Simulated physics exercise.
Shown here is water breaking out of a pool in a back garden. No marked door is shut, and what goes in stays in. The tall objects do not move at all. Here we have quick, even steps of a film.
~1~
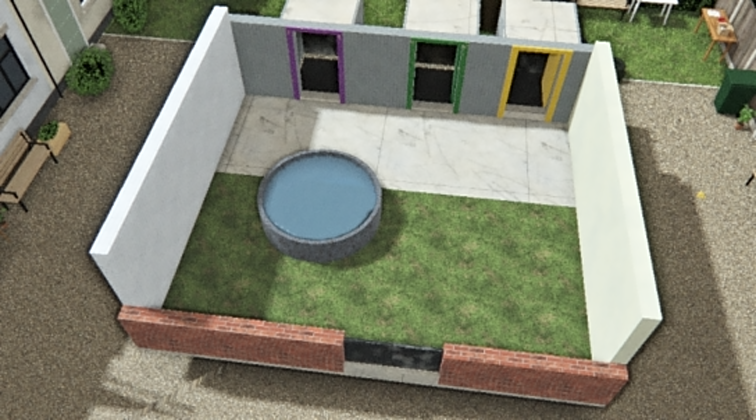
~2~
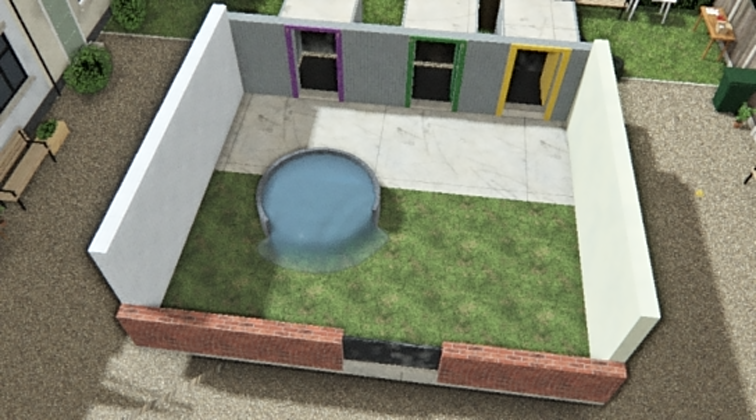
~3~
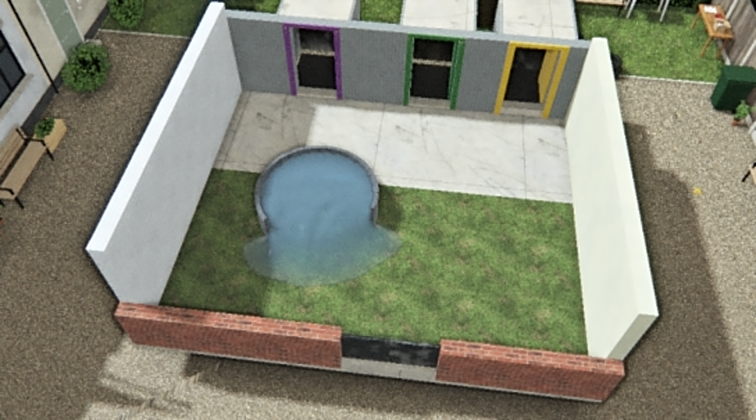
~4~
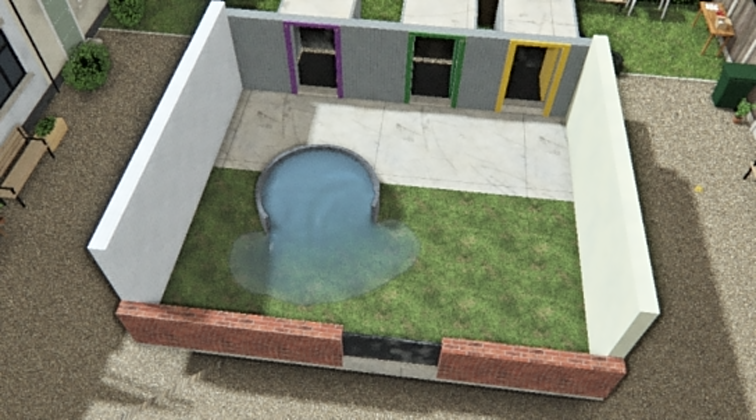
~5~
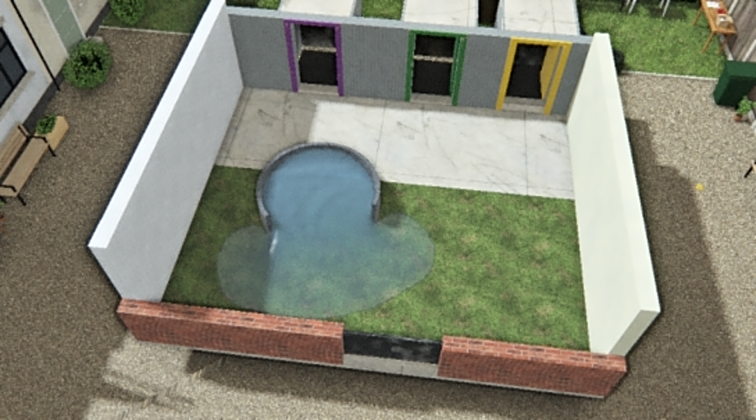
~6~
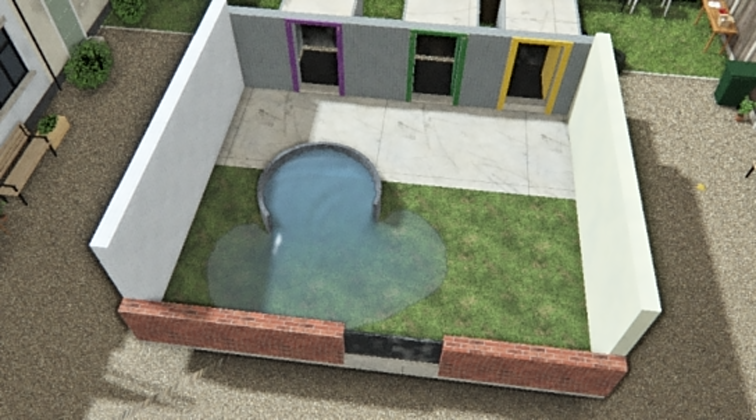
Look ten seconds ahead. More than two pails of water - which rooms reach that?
The green door will keep to two buckets; the purple door will keep to two buckets; the yellow door will keep to two buckets.
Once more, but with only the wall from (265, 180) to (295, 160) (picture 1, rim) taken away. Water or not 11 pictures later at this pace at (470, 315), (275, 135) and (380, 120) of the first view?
Taken one by one: Unaffected, then sodden, then unaffected.
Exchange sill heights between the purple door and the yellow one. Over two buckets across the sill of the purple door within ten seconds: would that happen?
In that case the purple one comes in under the cap, I reckon.
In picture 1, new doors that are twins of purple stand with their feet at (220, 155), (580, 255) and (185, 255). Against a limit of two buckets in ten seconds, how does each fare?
Going door by door: The first remains below the limit, the second remains below the limit, the third runs past the limit.
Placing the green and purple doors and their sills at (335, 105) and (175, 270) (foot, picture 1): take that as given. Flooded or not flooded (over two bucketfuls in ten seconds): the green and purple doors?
Result - green: Remains beneath it; purple: Goes past the limit.
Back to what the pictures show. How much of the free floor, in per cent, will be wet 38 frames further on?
About 65 per cent.
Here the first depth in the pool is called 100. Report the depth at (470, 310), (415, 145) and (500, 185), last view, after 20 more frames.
Readings in sequence: 18, 0, 0 percent.
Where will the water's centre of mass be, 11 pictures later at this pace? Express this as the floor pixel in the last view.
(328, 270).
A moment on, water covers 25 % of the floor; the green door not reached, the purple door not reached, the yellow door not reached.
Next, water covers 30 % of the floor; the green door not reached, the purple door not reached, the yellow door not reached.
Then, water covers 45 % of the floor; the green door not reached, the purple door not reached, the yellow door not reached.
Later, water covers 65 % of the floor; the green door not reached, the purple door not reached, the yellow door not reached.
In the end, water covers 100 % of the floor; the green door wet at the sill, nothing in, the purple door wet at the sill, nothing in, the yellow door wet at the sill, nothing in.
